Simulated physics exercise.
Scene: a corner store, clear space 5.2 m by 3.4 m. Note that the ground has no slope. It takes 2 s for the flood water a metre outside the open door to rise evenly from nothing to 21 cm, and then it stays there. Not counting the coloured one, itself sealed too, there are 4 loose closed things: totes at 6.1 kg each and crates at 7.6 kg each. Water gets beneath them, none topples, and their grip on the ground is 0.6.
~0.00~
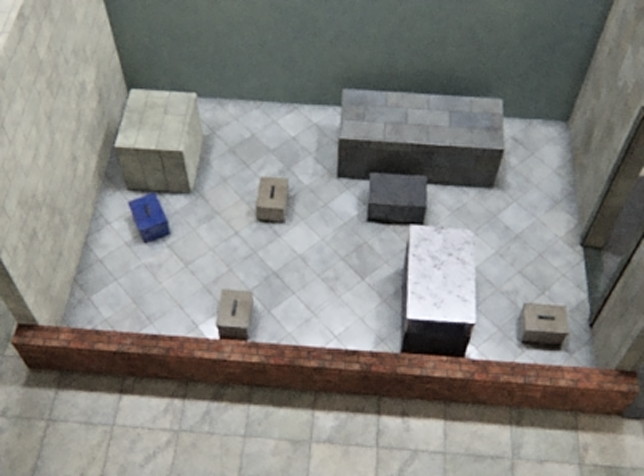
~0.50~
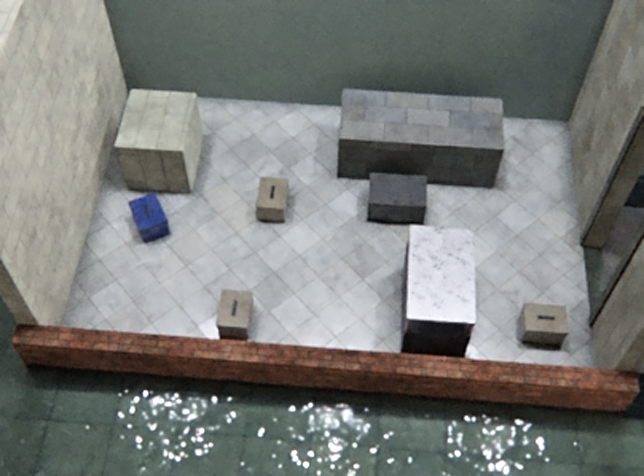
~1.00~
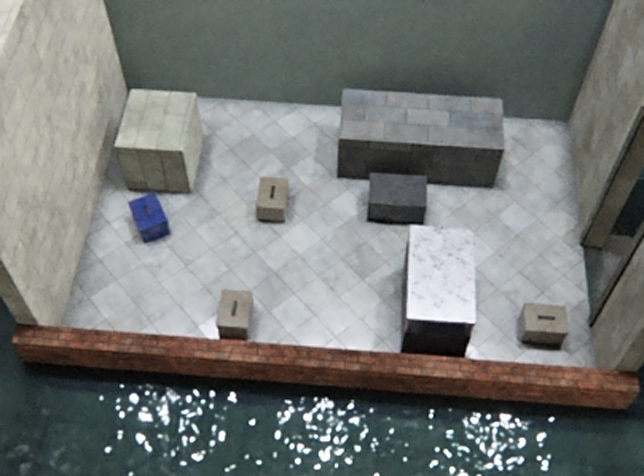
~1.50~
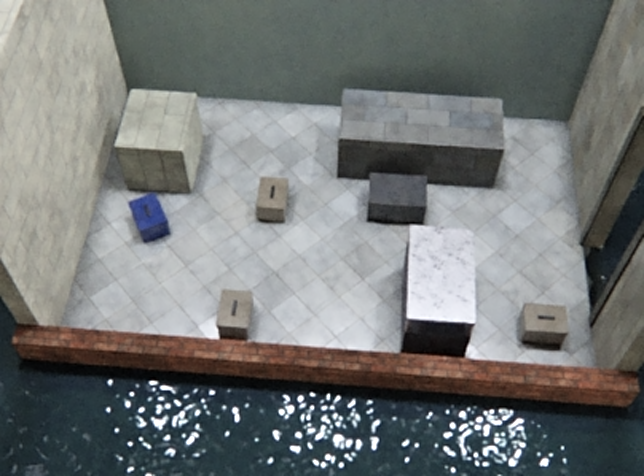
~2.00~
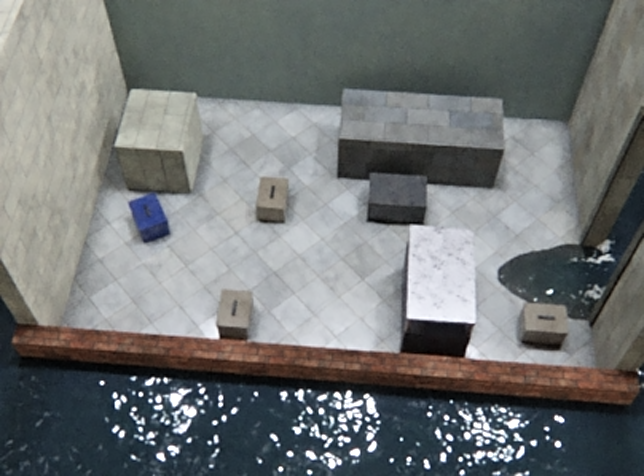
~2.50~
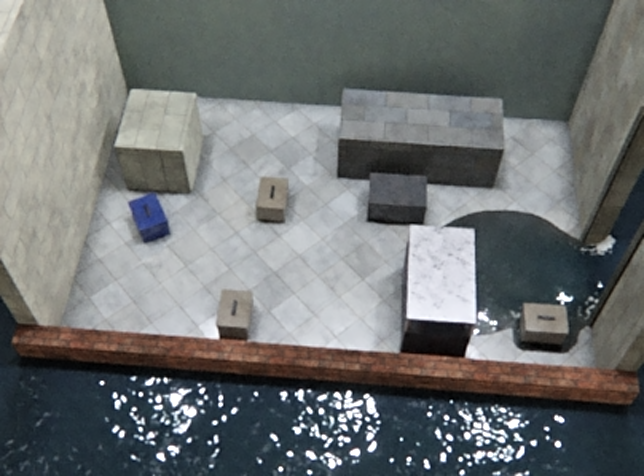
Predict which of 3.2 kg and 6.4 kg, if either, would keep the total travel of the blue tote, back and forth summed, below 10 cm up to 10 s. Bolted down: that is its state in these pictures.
My prediction: Neither figure works.
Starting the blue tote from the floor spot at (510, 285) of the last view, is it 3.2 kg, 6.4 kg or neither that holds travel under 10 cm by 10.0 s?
It turns out that no load succeeds.
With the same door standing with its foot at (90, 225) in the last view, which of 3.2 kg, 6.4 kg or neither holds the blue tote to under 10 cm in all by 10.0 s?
Both masses fail.
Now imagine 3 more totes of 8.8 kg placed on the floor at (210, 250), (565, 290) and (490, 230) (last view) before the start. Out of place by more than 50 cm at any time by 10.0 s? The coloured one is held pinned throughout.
Listed in turn, they go over the bar, over the bar, over the bar.
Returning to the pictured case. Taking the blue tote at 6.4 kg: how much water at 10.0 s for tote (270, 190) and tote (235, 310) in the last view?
Some 10 cm at the first, some 7 cm at the second.
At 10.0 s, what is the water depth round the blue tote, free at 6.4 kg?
Roughly 11 cm.
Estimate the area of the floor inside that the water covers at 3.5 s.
4.5 m2.
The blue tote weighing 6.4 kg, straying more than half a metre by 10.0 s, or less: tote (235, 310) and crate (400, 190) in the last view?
First below the mark, then above the mark.
After 3.5 s the blue tote would be 0 cm from its start with 3.2 kg and 0 cm from its start with 6.4 kg; 0 cm of water round it then.
After 4.5 s the blue tote would be 0 cm from its start with 3.2 kg and 0 cm from its start with 6.4 kg; 0 cm of water round it then.
After 7.0 s the blue tote would be 10 cm from its start with 3.2 kg and 4 cm from its start with 6.4 kg; 3 cm of water round it then.
After 10.0 s the blue tote would be 50 cm from its start with 3.2 kg and 44 cm from its start with 6.4 kg; 11 cm of water round it then.
